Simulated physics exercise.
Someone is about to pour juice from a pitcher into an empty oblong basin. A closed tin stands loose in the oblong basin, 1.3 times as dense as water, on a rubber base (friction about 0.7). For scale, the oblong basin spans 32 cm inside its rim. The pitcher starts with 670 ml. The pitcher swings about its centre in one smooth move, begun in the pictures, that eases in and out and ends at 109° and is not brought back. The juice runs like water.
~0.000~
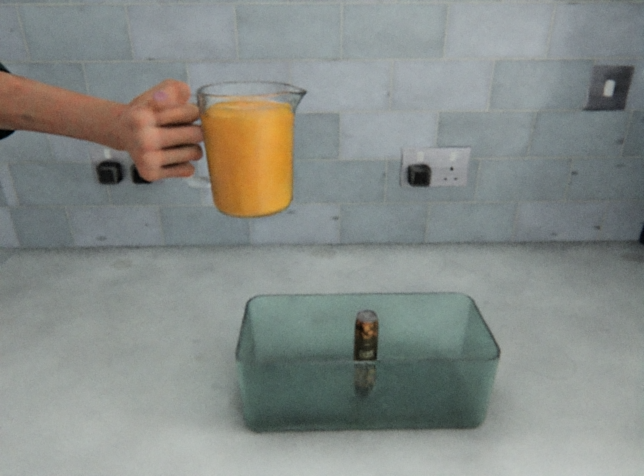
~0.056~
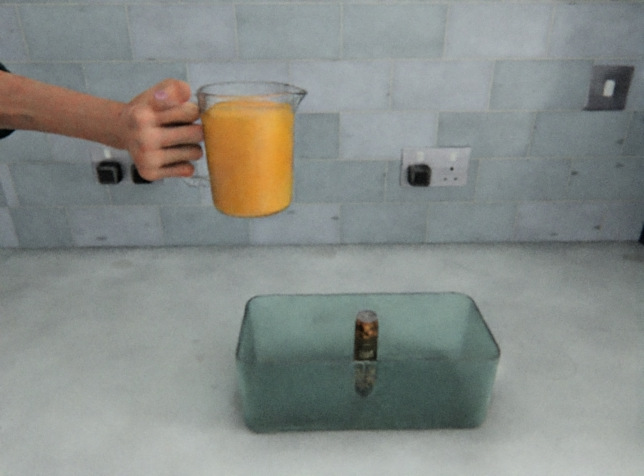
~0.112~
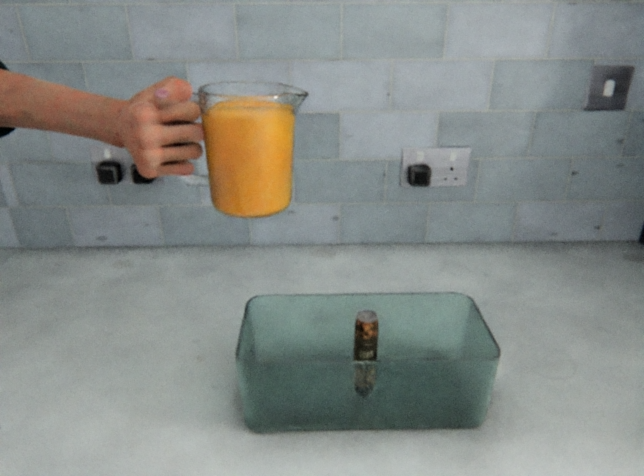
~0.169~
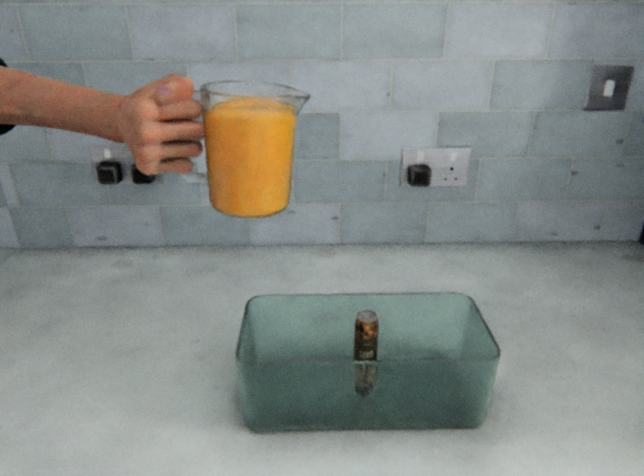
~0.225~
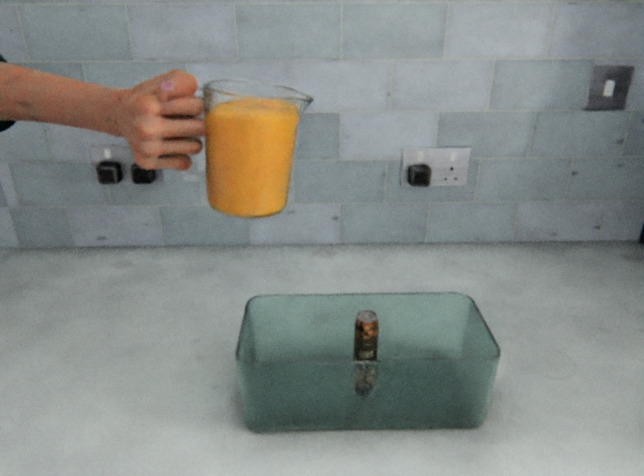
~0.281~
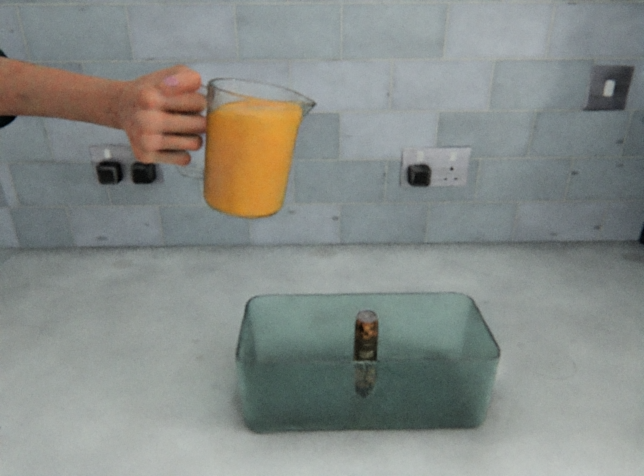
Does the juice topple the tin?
The tin remains upright.
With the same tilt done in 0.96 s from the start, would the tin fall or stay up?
The tin keeps standing.
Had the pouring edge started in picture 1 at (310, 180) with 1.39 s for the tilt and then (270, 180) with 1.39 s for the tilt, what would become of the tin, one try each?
First it topples; then it stays up.
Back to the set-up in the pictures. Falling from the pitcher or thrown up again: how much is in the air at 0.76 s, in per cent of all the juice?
Near 14 in a hundred.
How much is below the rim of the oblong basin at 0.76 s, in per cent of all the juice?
Near 1 in a hundred.
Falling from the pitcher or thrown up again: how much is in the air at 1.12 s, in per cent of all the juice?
Some 30 per cent.
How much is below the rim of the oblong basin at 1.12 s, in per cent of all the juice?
About 38 per cent.
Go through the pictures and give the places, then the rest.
In the first picture, tilt 0°; pouring edge (307, 90); surface from (204, 107) to (292, 107); the oblong basin's rim runs from (242, 328) to (485, 324); the tin's top is at (367, 319).
In the second picture, tilt 0°; pouring edge (307, 91); surface from (205, 107) to (293, 107).
In the third picture, tilt 2°; pouring edge (308, 92); surface from (206, 107) to (294, 107).
In the fourth picture, tilt 4°; pouring edge (310, 95); surface from (209, 107) to (295, 108).
In the fifth picture, tilt 7°; pouring edge (313, 98); surface from (209, 107) to (298, 108).
In the sixth picture, tilt 11°; pouring edge (316, 103); surface from (211, 108) to (304, 108).
After 0.76 s the tilt is 63° and 84 per cent is still to pour; the tin stands where it began.
After 1.12 s the tilt is 99° and 30 per cent is still to pour; the tin stands where it began.
After 1.49 s the tilt is 109° and 1 per cent is still to pour; the tin stands where it began.
After 1.89 s the tilt is 109° and 0 per cent is still to pour; the tin stands where it began.
In the end the tin stands where it began.
